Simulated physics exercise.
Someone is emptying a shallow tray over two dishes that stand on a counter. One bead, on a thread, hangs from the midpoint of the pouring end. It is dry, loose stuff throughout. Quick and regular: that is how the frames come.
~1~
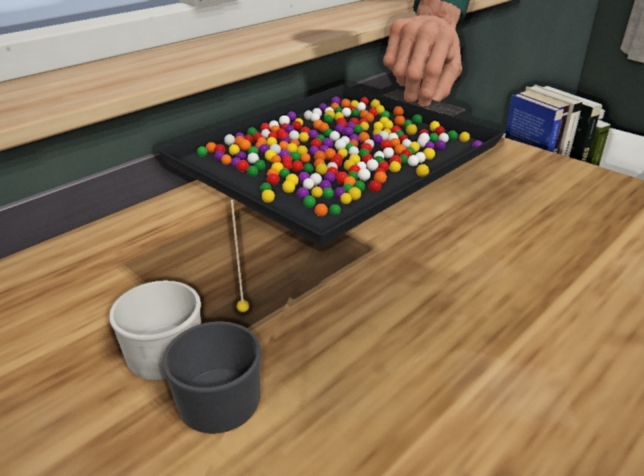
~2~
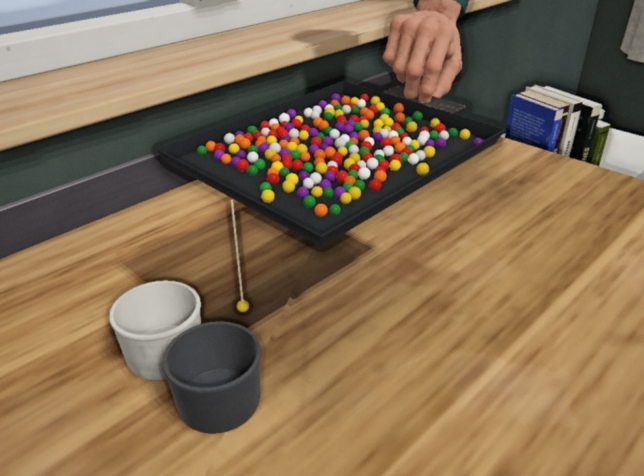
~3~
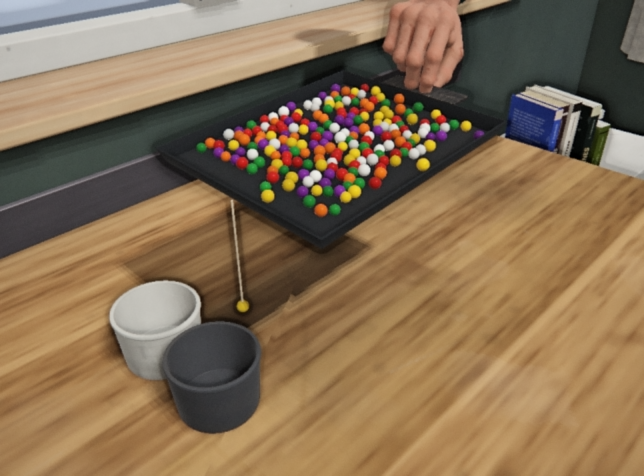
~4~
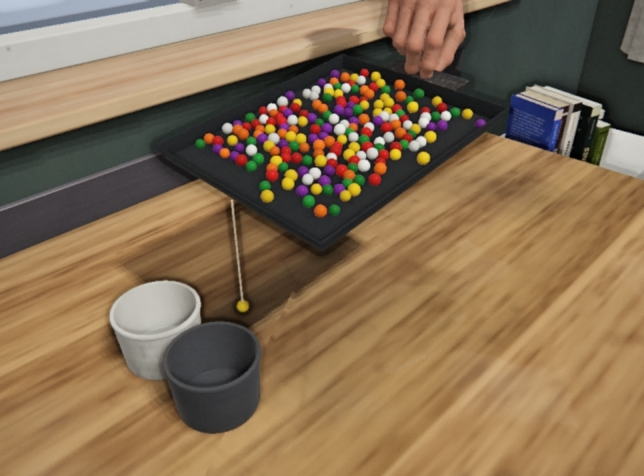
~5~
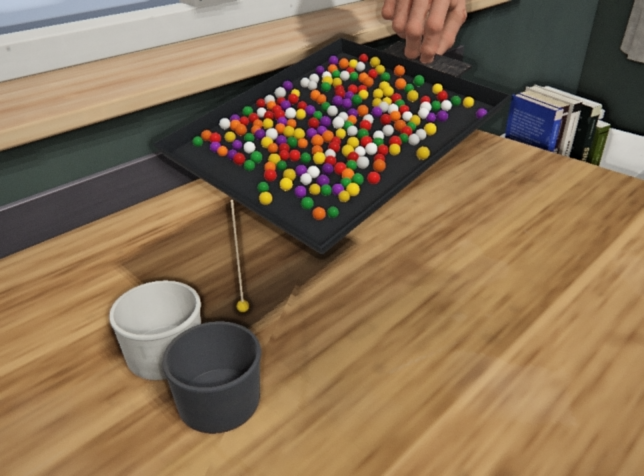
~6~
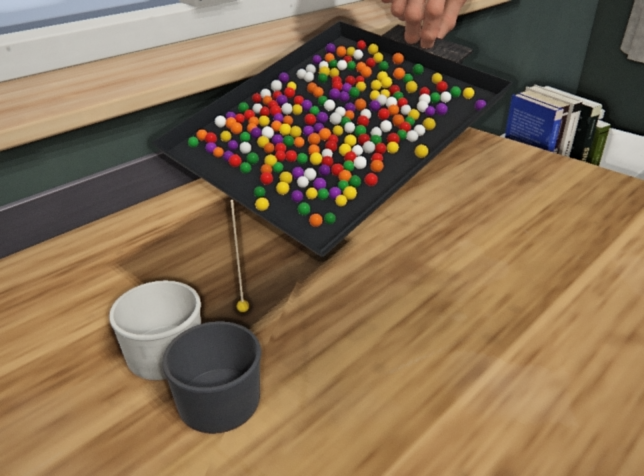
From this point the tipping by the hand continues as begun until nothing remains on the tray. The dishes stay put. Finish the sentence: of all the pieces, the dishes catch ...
... fewer than half.
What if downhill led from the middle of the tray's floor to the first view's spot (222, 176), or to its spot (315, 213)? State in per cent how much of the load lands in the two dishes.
Roughly 60 per cent, and 0 per cent.
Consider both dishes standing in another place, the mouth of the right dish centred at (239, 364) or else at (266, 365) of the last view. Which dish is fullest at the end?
The first time it is the dish to the right, and the second time it is the dish to the right.
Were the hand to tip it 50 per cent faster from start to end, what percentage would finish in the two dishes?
That works out at some 10 per cent.
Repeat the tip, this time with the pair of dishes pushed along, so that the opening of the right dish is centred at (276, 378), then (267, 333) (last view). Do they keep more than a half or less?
For the two tries in order: Exceeding half, not as much as half.
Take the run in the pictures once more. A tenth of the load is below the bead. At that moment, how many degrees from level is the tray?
Reading: Some 50°.
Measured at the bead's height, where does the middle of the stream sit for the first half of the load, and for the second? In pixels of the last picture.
It passes near (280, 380) first and then near (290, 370).
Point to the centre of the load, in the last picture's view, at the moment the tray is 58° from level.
Around (282, 265).
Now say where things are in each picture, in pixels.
Corners of the pouring end near (166, 149) and (321, 229), level; middle of the load near (340, 145), round plastic beads; left dish near (123, 347); right dish near (177, 398); bead on its thread near (243, 306), in the first picture.
Corners of the pouring end near (165, 149) and (321, 230), level; middle of the load near (340, 143), in the second picture.
Corners of the pouring end near (165, 147) and (321, 232), tipped barely, lowest at the right corner; middle of the load near (340, 138), in the third picture.
Corners of the pouring end near (163, 145) and (321, 236), tipped a little, lowest at the right corner; middle of the load near (340, 130), in the fourth picture.
Corners of the pouring end near (162, 143) and (320, 240), tipped a little, lowest at the right corner; middle of the load near (339, 123), in the fifth picture.
Corners of the pouring end near (160, 141) and (320, 244), tipped clearly, lowest at the right corner; middle of the load near (336, 119), all but a few on the move; left dish near (123, 347); right dish near (177, 398), in the sixth picture.
Shortly afterwards, tray tipped steeply; near half on the tray; a little in the right dish; only a few in the left dish; near a quarter outside both; near a quarter in the air.
Next, tray tipped right over; a little in the right dish; only a few in the left dish; the bulk outside both; only a few in the air.
Some moments later, tray tipped past a quarter turn; a little in the right dish; only a few in the left dish; the bulk outside both.
In the end, tray tipped past a quarter turn; a little in the right dish; only a few in the left dish; the bulk outside both.
